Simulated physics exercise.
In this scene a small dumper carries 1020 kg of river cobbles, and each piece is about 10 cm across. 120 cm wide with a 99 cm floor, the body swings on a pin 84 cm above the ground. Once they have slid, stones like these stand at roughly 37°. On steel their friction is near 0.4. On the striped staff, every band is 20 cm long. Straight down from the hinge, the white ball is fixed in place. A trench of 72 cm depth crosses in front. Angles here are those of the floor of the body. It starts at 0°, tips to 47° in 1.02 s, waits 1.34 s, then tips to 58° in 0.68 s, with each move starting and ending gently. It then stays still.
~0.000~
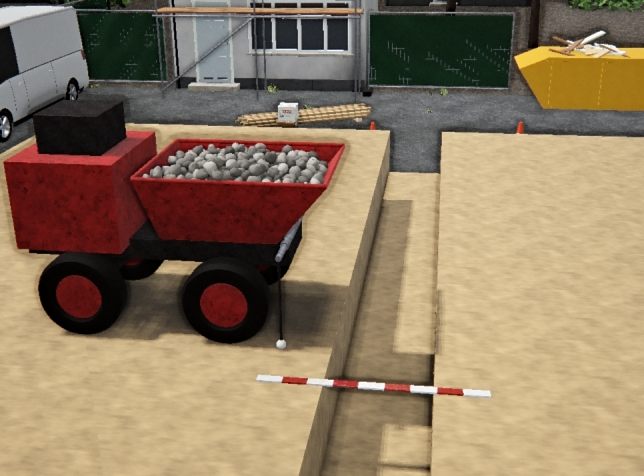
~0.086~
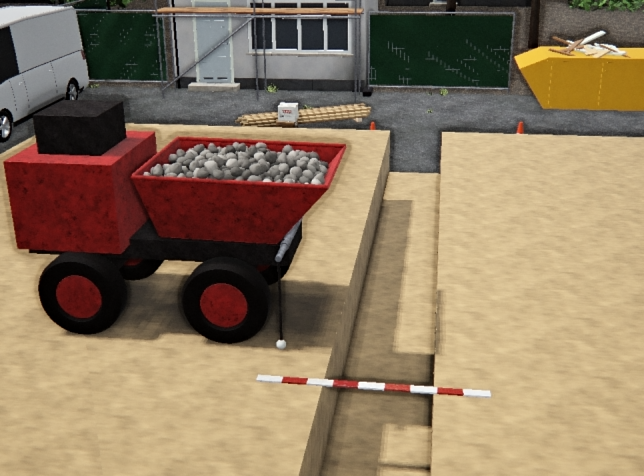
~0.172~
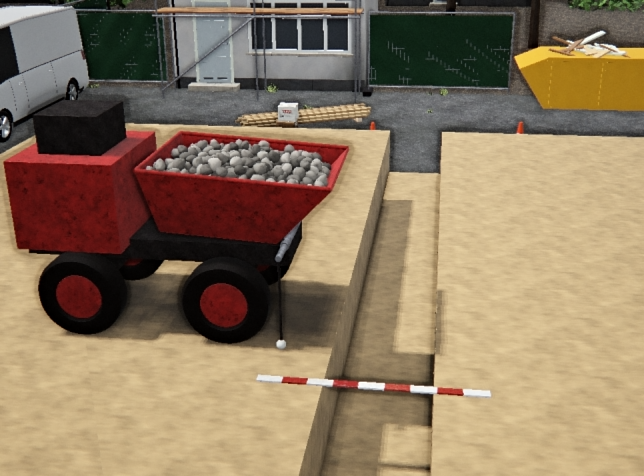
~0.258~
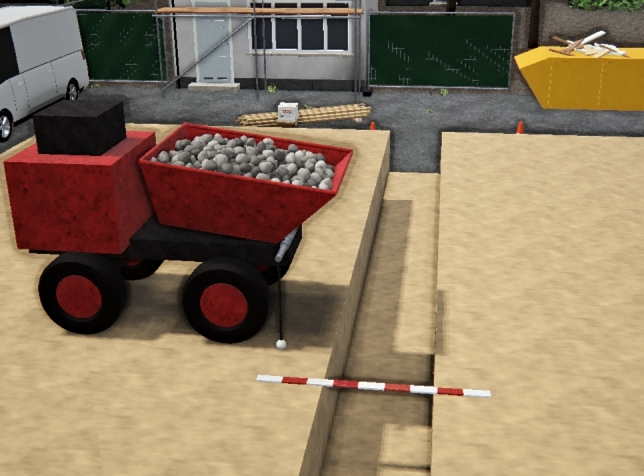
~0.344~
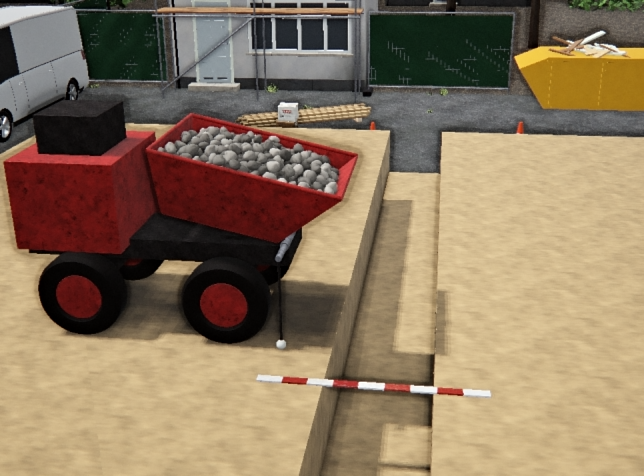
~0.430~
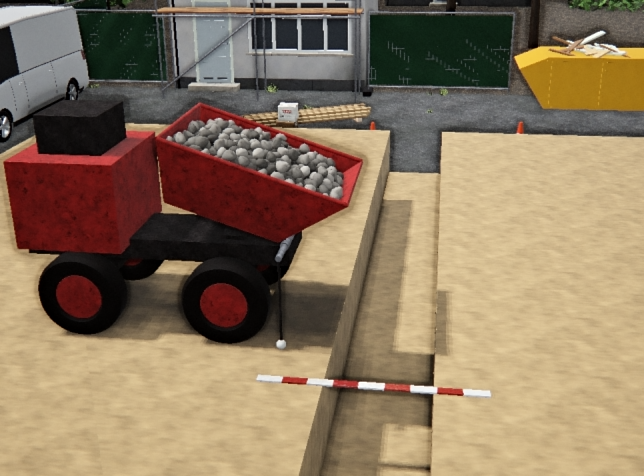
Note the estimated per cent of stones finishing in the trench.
Estimate: 70 per cent.
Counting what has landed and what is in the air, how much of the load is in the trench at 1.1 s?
Some 0 per cent of the load by that point.
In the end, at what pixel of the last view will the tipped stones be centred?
The tipped stones centre close to (401, 379).
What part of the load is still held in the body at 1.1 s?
I'd put it at some 100 per cent.
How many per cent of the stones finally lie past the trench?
Estimated share: Approx. 5 %.
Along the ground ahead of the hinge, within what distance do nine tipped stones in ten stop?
Roughly 120 centimetres ahead of it along the ground.
After 0.8 s the floor is at 39°; 100 % in the body; the foremost stones are at (351, 208).
After 1.1 s the floor is at 47°; 99 % in the body, 1 % in the trench; the foremost stones are at (390, 226).
After 3.5 s the floor is at 58°; 64 % in the body, 31 % in the trench, 5 % past the trench; the foremost stones are at (568, 314).
After 6.3 s the floor is at 58°; 27 % in the body, 68 % in the trench, 6 % past the trench; the foremost stones are at (568, 314).
